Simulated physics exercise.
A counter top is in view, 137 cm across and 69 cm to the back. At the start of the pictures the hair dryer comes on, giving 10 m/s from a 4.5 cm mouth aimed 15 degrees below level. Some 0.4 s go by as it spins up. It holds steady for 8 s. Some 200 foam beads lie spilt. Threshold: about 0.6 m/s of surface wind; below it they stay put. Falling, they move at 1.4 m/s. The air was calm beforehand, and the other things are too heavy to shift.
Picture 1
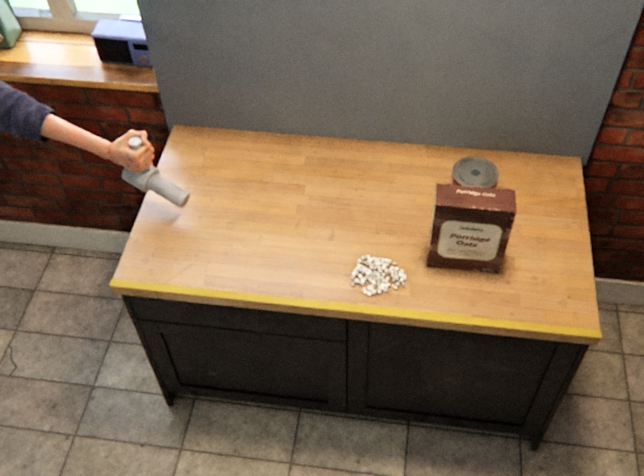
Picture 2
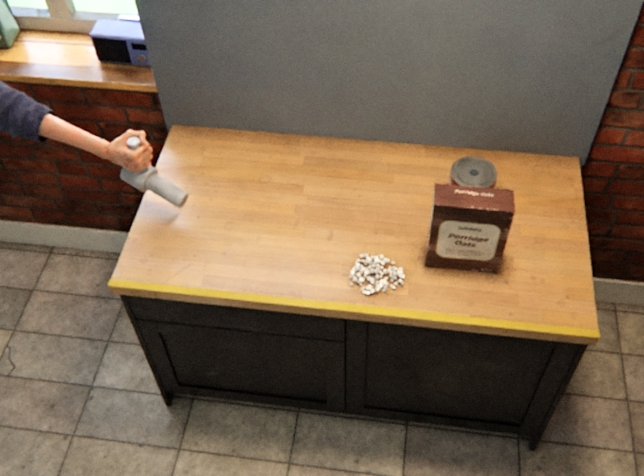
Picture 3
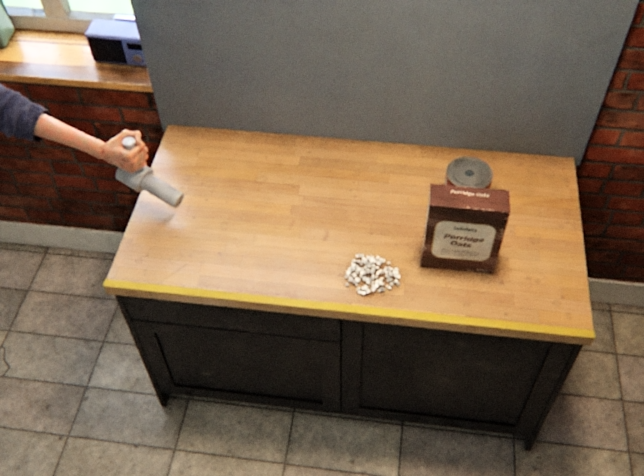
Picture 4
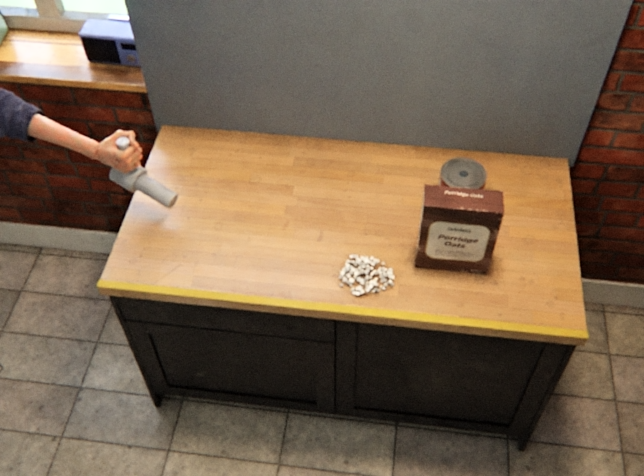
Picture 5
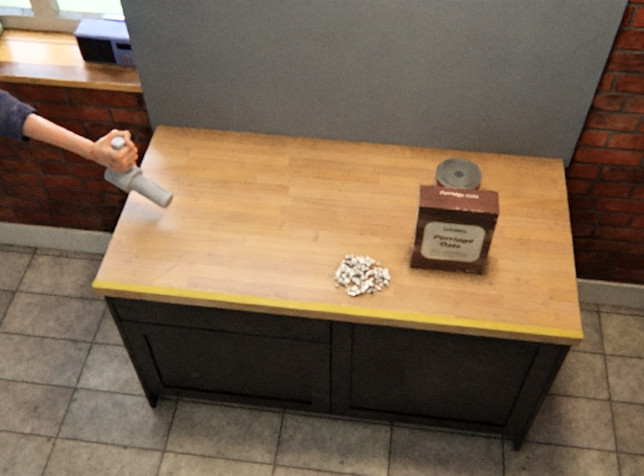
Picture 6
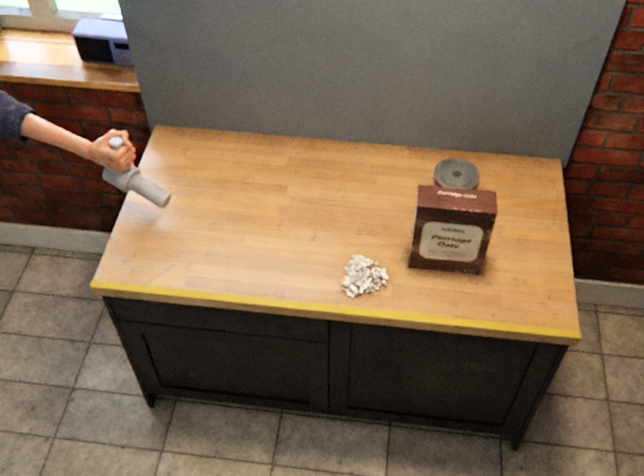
To begin with, a hand at the left points a grey hair dryer across a wooden counter, where a pile of pale foam beads lies near a brown carton and a tin. The view drifts slightly while the beads lie still, then a few of them shift a little at the end.
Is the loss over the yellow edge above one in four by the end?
More than a quarter goes over that edge.
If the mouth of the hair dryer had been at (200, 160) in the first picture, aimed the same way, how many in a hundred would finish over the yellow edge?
100 per cent.
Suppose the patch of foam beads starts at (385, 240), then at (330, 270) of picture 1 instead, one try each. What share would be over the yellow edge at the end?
In that order: 0 %, 50 %.
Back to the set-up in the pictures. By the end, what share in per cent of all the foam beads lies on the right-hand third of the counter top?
About 0 %.
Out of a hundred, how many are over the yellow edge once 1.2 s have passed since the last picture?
About 40 %.
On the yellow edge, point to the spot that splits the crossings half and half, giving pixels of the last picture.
Somewhere about (473, 328).
Then, 1.2 s after the last picture, 2 % are on the move or not yet settled, 40 % are over the yellow edge.
Then, 2.2 s after the last picture, 0 % are on the move or not yet settled, 40 % are over the yellow edge.
Then, 4.0 s after the last picture, 0 % are on the move or not yet settled, 40 % are over the yellow edge.
Then, 7.6 s after the last picture, at the end, 40 % are over the yellow edge.
